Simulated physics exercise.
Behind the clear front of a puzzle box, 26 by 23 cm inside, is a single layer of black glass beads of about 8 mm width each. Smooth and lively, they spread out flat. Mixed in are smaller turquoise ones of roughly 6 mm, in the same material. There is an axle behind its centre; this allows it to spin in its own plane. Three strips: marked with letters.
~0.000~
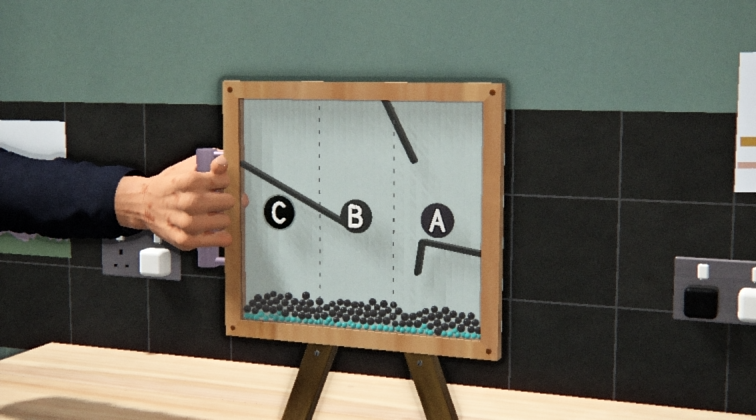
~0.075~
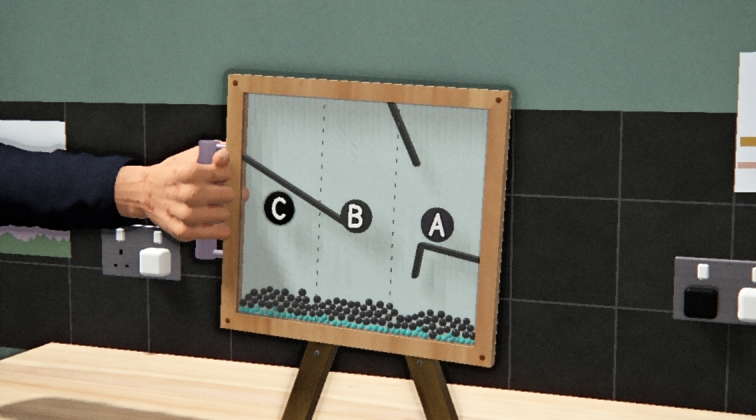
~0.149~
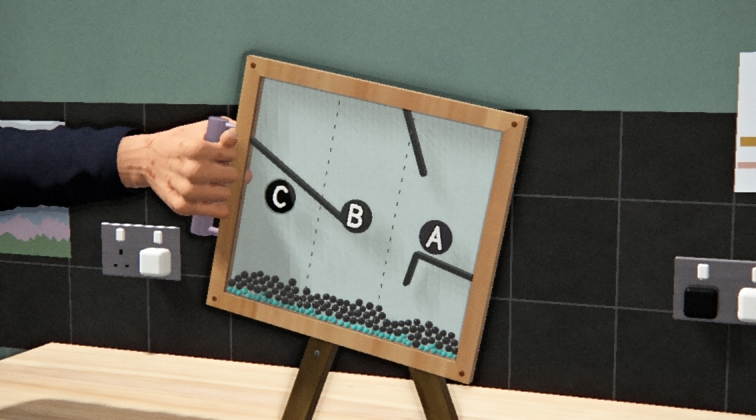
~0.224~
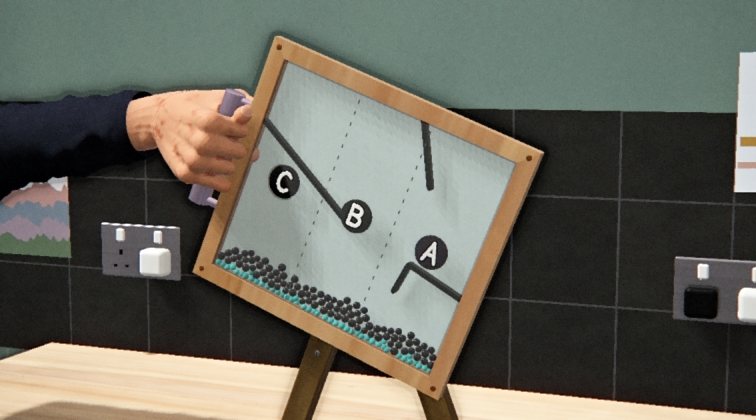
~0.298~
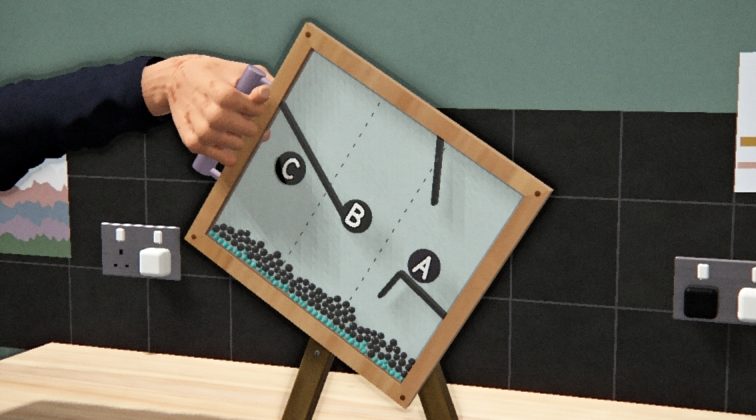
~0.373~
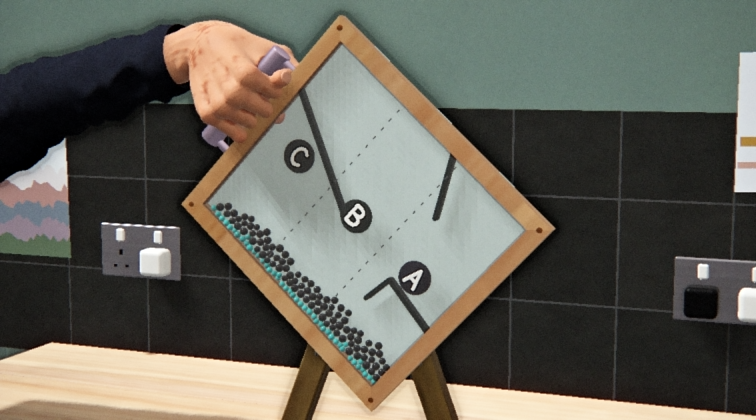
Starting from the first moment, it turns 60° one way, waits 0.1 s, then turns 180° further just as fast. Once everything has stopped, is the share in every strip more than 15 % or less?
Strip A - more, strip B - less, strip C - more.
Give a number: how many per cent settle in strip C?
Roughly 80 per cent.
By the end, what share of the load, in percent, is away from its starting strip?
Roughly 80 per cent.
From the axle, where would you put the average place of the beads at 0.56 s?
Roughly 5 centimetres to the left and 10 centimetres below.
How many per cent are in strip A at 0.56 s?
65 %.
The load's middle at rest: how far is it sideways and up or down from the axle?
About 1 cm right and 8 cm below.
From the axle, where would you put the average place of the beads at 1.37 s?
Left about 10 cm, up about 1 cm.
After 0.56 s, it stands 60° clockwise; the beads' middle is 5 cm left of and 10 cm below the centre; A 65 %, B 30 %, C 5 %.
After 1.37 s, it stands 150° clockwise; the beads' middle is 10 cm left of and 1 cm above the centre; A 100 %.
After 2.07 s, it has come round 240° clockwise; the beads' middle is 1 cm right of and 5 cm below the centre; A 30 %, B 5 %, C 65 %.
At rest by 3.1 s, it has come round 240° clockwise; A 20 %, B 0 %, C 80 %.
